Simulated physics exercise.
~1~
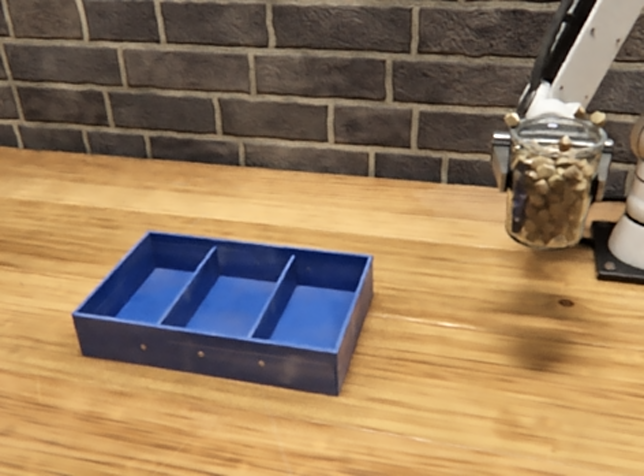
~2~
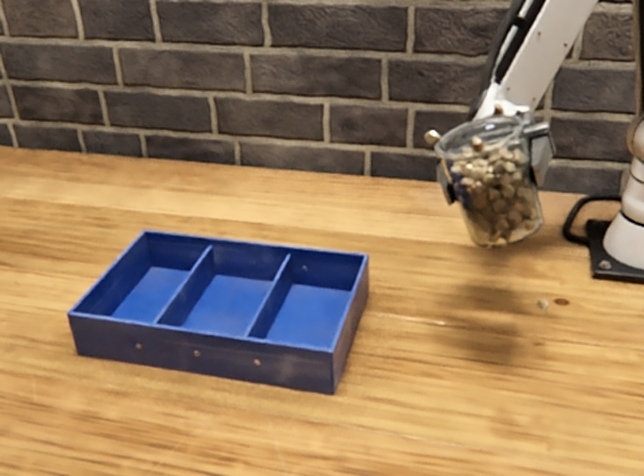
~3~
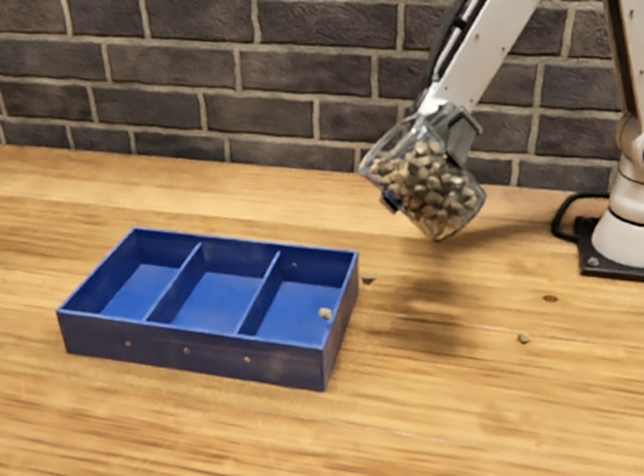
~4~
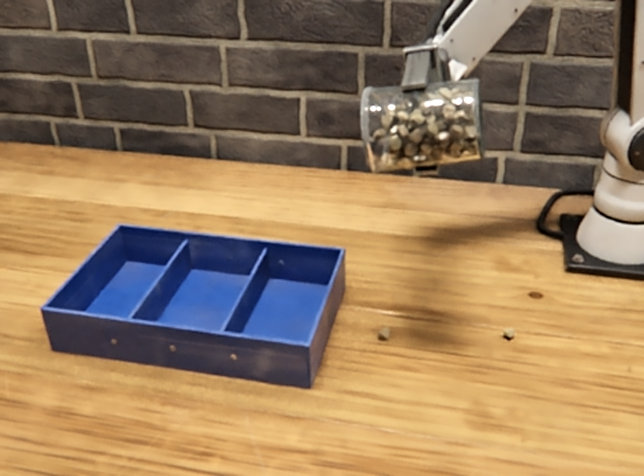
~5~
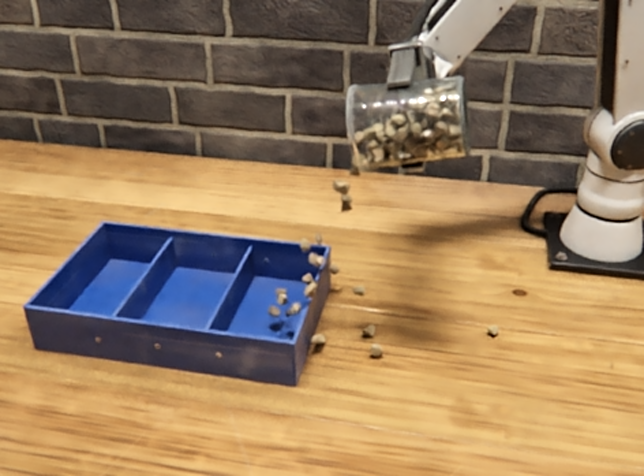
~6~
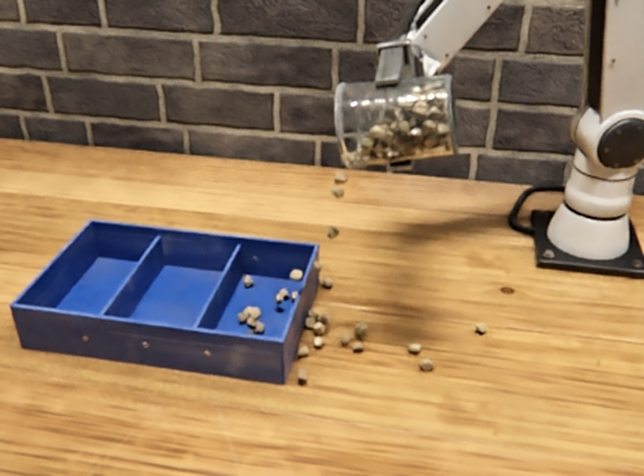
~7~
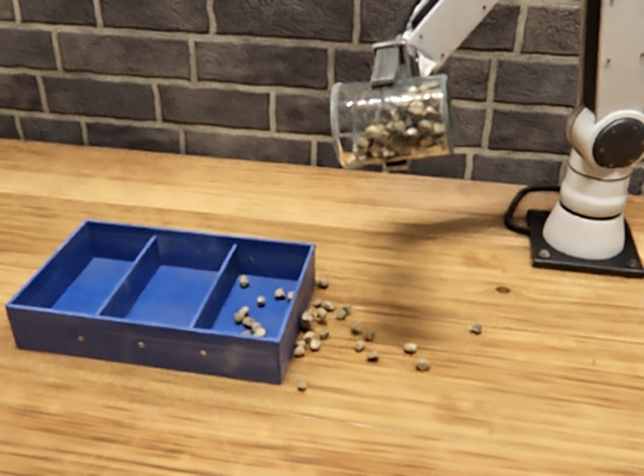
On a wooden table before a dark brick wall, a robot arm holds a clear tumbler full of small pebbles to the right of a blue tray with three compartments. The arm swings the tumbler left, tipping it toward the tray, and a couple of pebbles drop early. It then lifts the tumbler and lays it on its side. Pebbles spill from the mouth, some landing in the tray's right compartment and others scattering across the wood beside it. The pouring dwindles and stops, with most pebbles still inside the tumbler.
